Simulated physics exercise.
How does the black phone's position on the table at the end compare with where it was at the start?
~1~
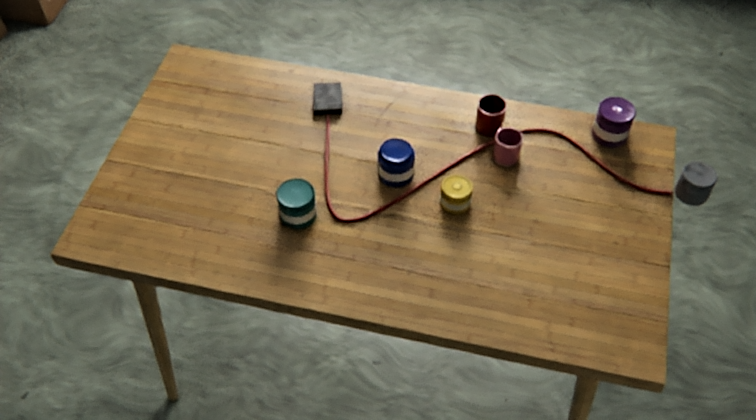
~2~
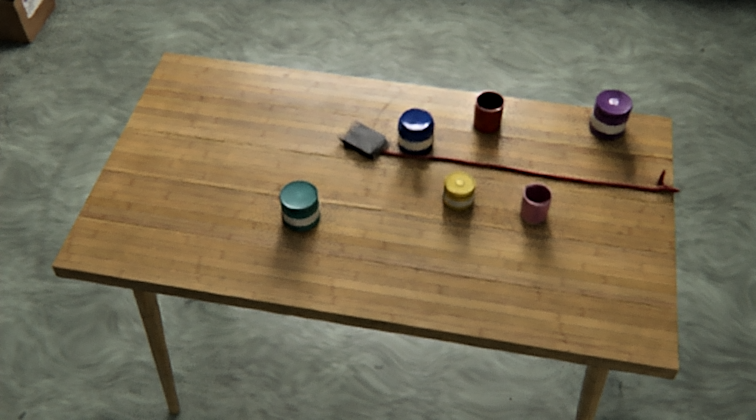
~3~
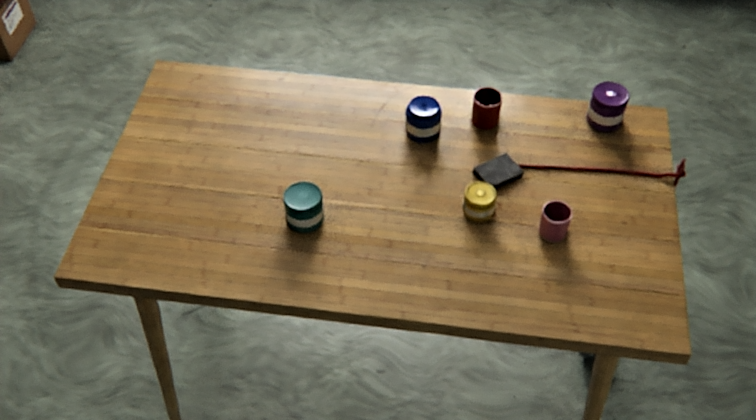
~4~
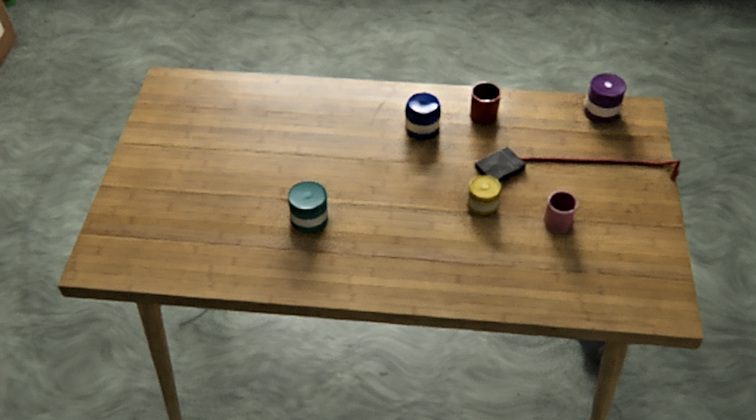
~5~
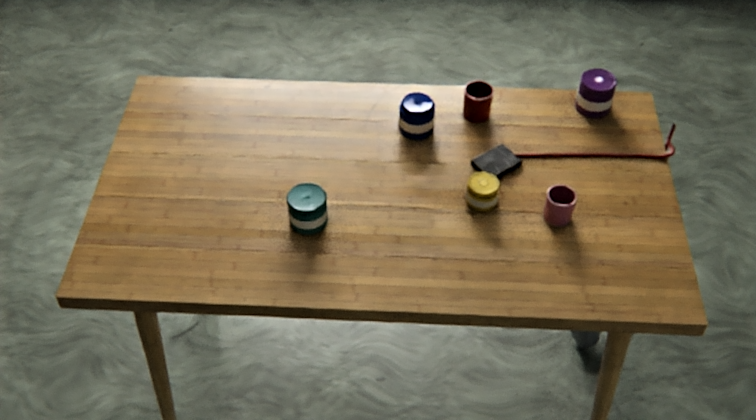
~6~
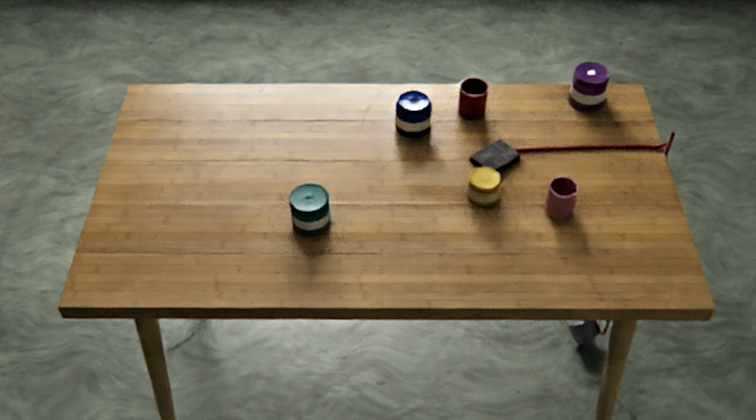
The black phone starts near the back of the table, left of the blue jar, and ends up well to the right, just behind the yellow tin.
